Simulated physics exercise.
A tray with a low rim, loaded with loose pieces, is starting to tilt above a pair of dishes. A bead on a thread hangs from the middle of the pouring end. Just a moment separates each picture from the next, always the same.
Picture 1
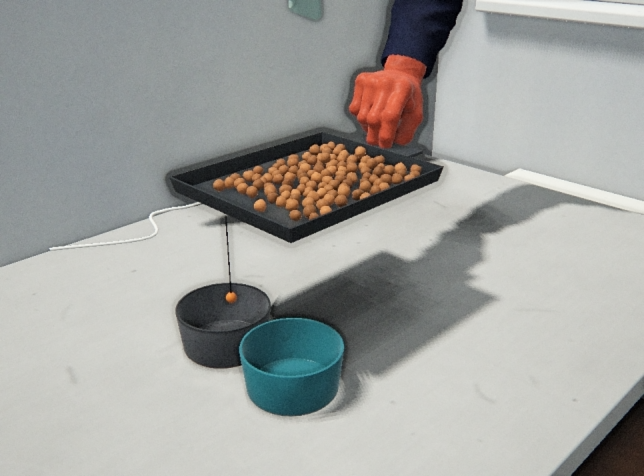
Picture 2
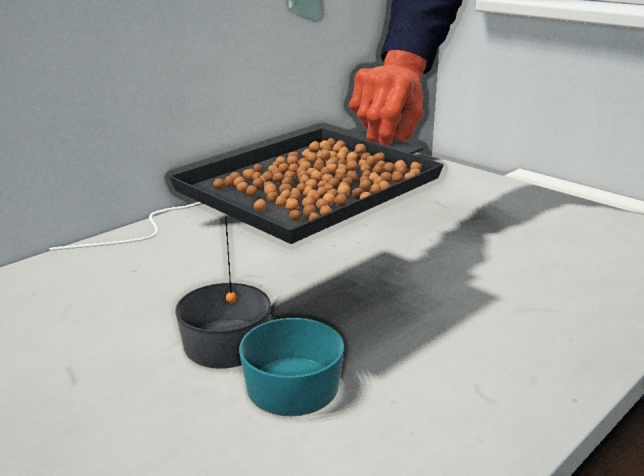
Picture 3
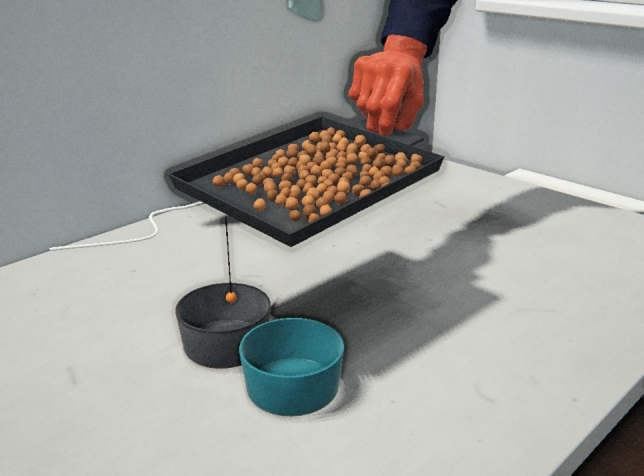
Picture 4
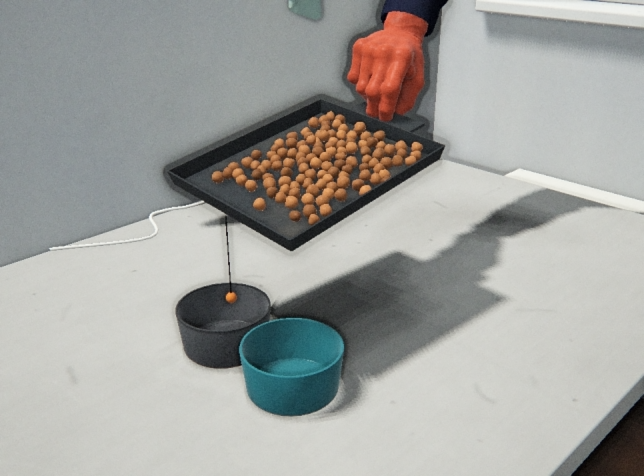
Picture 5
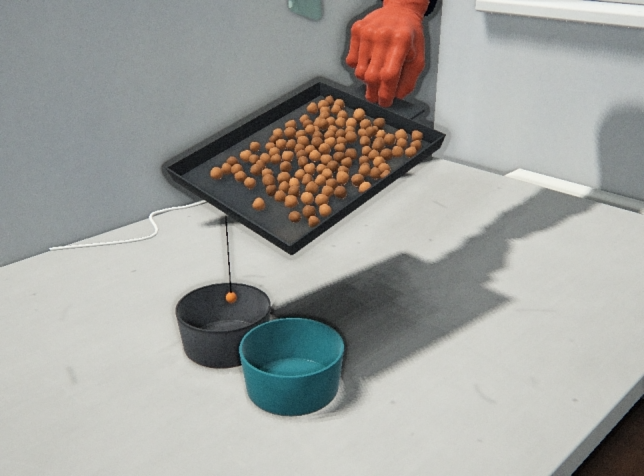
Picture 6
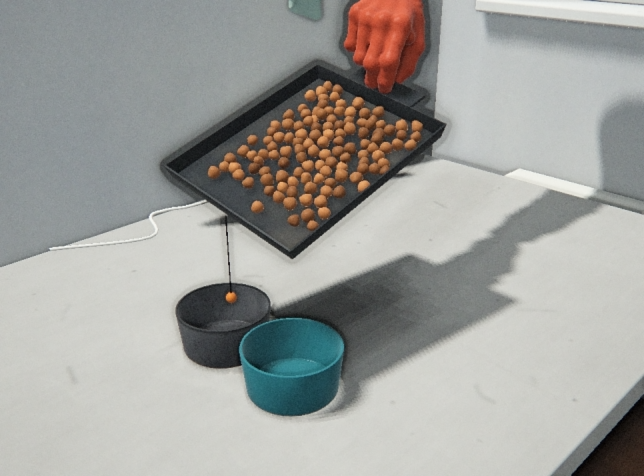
In this clip, a red-gloved hand raises the far side of a dark tray of round brown pieces, tilting it gradually toward the viewer above a grey dish and a teal dish, while an orange bead hangs still on a thread.
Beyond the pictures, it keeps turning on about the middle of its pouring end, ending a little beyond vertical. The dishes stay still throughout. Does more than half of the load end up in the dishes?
Yes.
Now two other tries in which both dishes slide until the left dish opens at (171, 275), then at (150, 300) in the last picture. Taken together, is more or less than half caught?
Try 1: A lesser share; try 2: A lesser share.
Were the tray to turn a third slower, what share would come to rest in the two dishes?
About 80 %.
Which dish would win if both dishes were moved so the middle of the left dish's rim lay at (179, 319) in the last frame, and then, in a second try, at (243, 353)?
The right of the pair the first time, the left of the pair the second.
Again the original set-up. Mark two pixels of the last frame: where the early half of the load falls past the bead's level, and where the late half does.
First part (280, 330), rest (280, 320).
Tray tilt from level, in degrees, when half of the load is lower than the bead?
115°, roughly.
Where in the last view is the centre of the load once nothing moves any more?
(281, 373).
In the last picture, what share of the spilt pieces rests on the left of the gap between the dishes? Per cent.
80 in a hundred, roughly.
Shortly afterwards, tray tipped steeply; all but a few on the tray; only a few in the right dish; only a few in the air.
Next, tray tipped past a quarter turn; all but a few on the tray; a little in the right dish; only a few outside both; only a few in the air.
Some moments later, tray tipped past a quarter turn; the bulk in the right dish; only a few in the left dish; near a quarter outside both.
In the end, tray tipped past a quarter turn; the bulk in the right dish; only a few in the left dish; near a quarter outside both.
